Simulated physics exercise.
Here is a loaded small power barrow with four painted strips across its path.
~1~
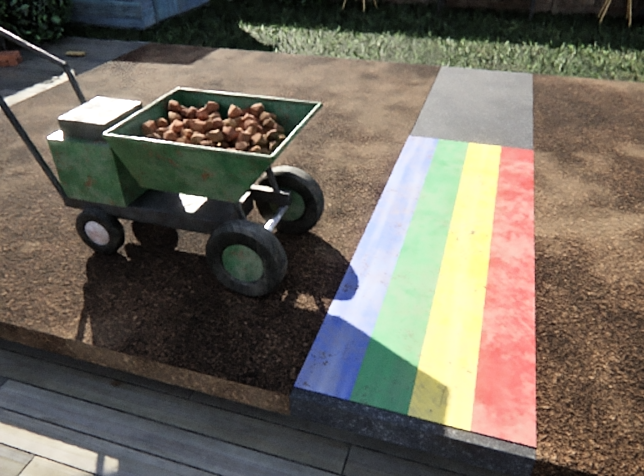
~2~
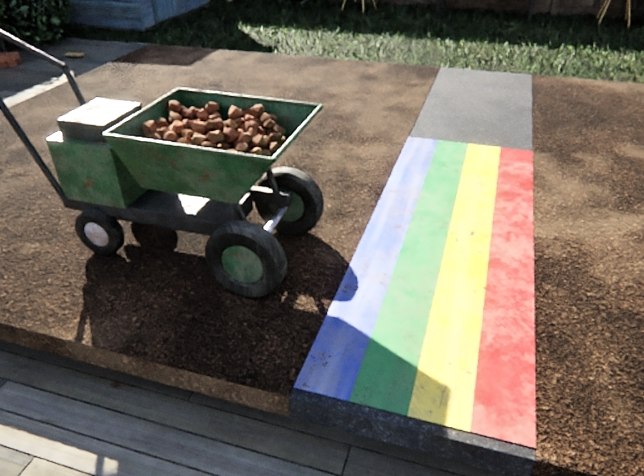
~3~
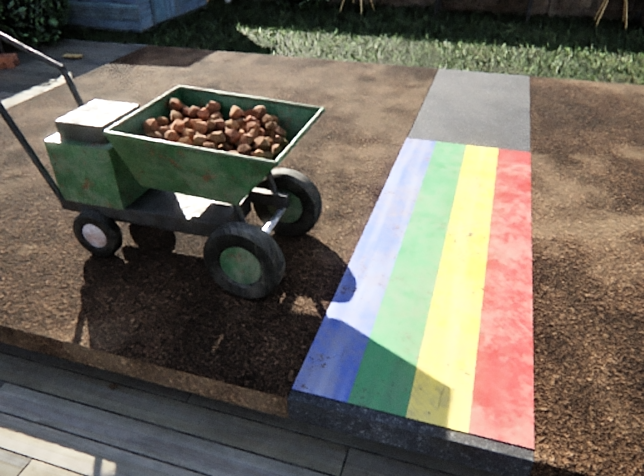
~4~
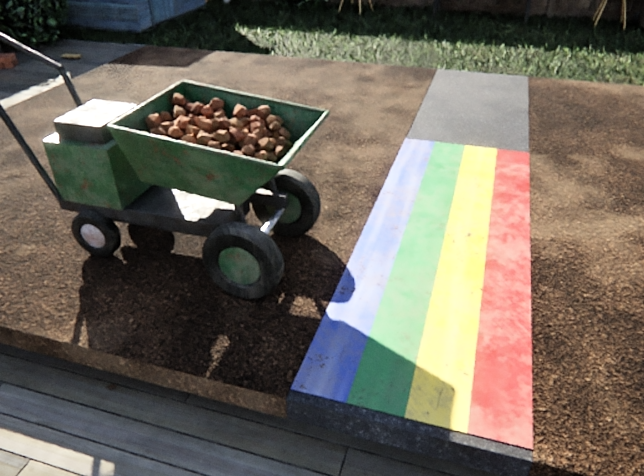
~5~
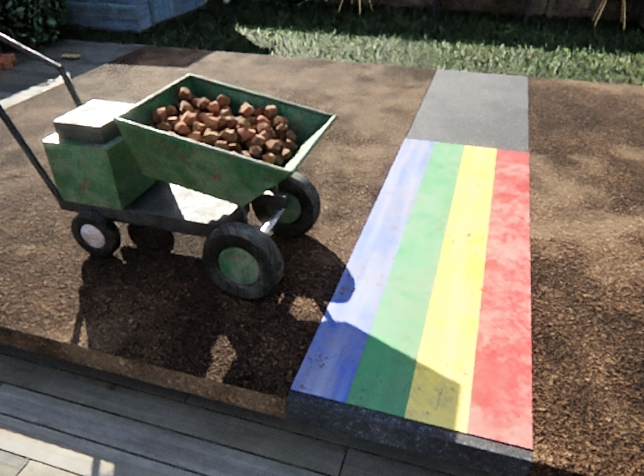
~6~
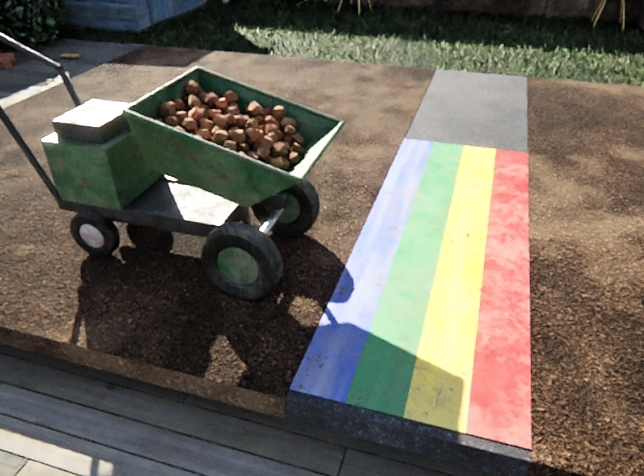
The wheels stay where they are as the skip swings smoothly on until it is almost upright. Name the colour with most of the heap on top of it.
Green.
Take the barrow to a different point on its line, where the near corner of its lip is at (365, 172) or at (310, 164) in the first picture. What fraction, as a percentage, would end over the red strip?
In order: About 40 % and 20 %.
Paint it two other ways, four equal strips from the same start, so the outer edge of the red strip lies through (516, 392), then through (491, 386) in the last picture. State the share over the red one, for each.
10 per cent, then 10 per cent, roughly.
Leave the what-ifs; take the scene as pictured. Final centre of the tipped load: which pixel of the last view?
I'd place the middle at about (423, 284).
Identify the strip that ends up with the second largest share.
I'd say the strip in yellow.
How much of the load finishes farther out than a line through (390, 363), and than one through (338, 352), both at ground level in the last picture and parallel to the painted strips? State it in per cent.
About 60 and 90 %.
Soon after the last picture, skip tipped steeply; all in the skip.
A little later, skip tipped right over; most in the skip; a stray few over the blue strip; about a quarter over the green strip; a stray few over the yellow strip; a stray few falling.
Later still, skip tipped right over; about a quarter in the skip; a small part over the blue strip; about a third over the green strip; about a quarter over the yellow strip; a small part over the red strip; a small part off the paint.
At rest, skip tipped right over; a small part in the skip; a small part over the blue strip; about a third over the green strip; about a quarter over the yellow strip; a small part over the red strip; a small part off the paint.
